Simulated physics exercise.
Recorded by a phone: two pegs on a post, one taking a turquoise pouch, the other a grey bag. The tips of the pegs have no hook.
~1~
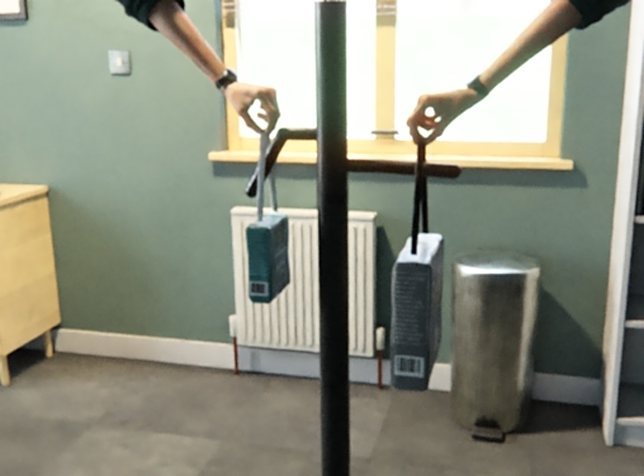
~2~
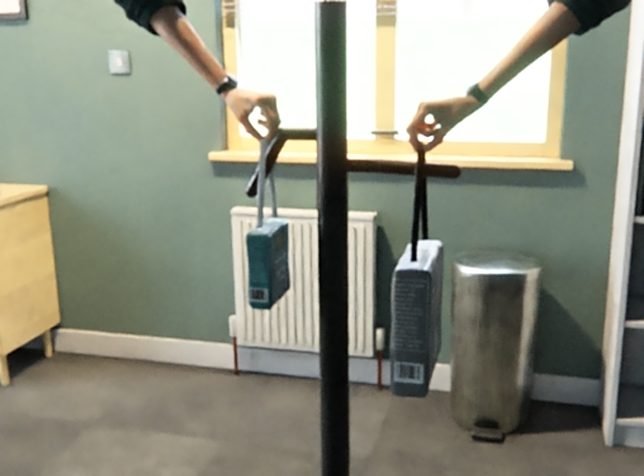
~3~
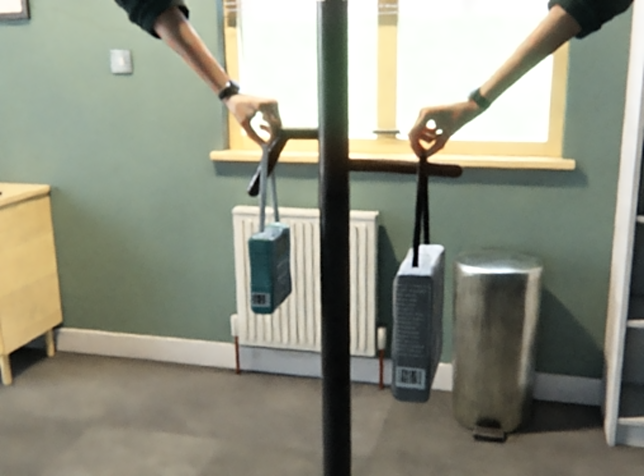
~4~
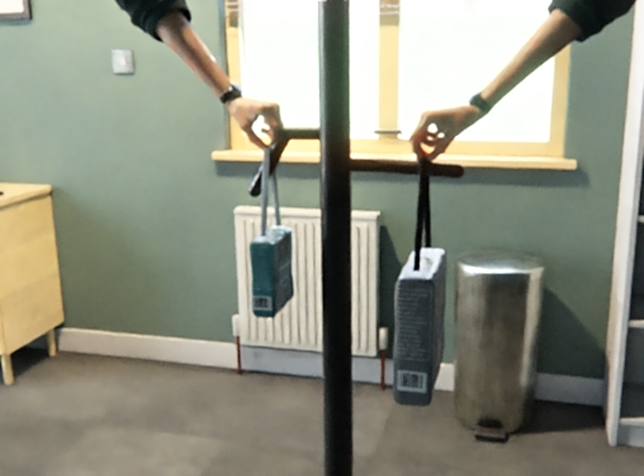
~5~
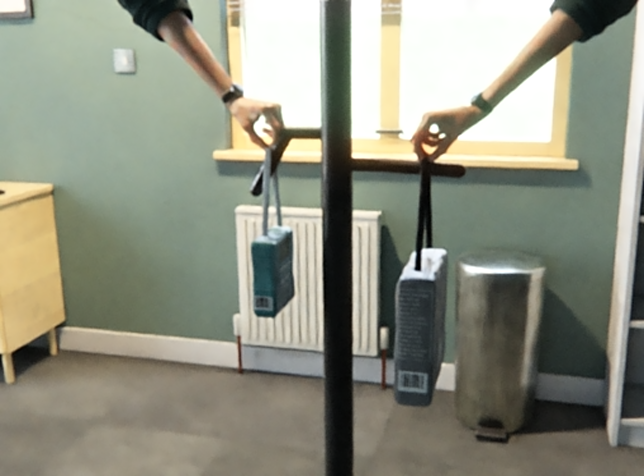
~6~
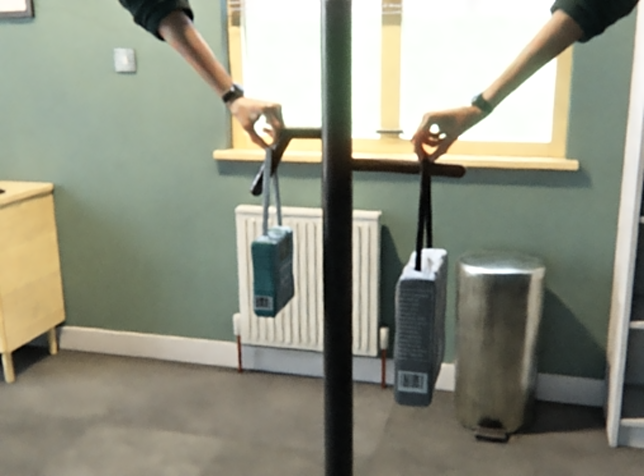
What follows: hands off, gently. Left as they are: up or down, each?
Turquoise pouch down, grey bag up.
Then, 0.40 s past the final frame, turquoise pouch on the floor; grey bag on its peg near (422, 326).
When it is over, turquoise pouch on the floor; grey bag on its peg near (422, 325). The turquoise pouch comes down and the grey bag stays hanging.
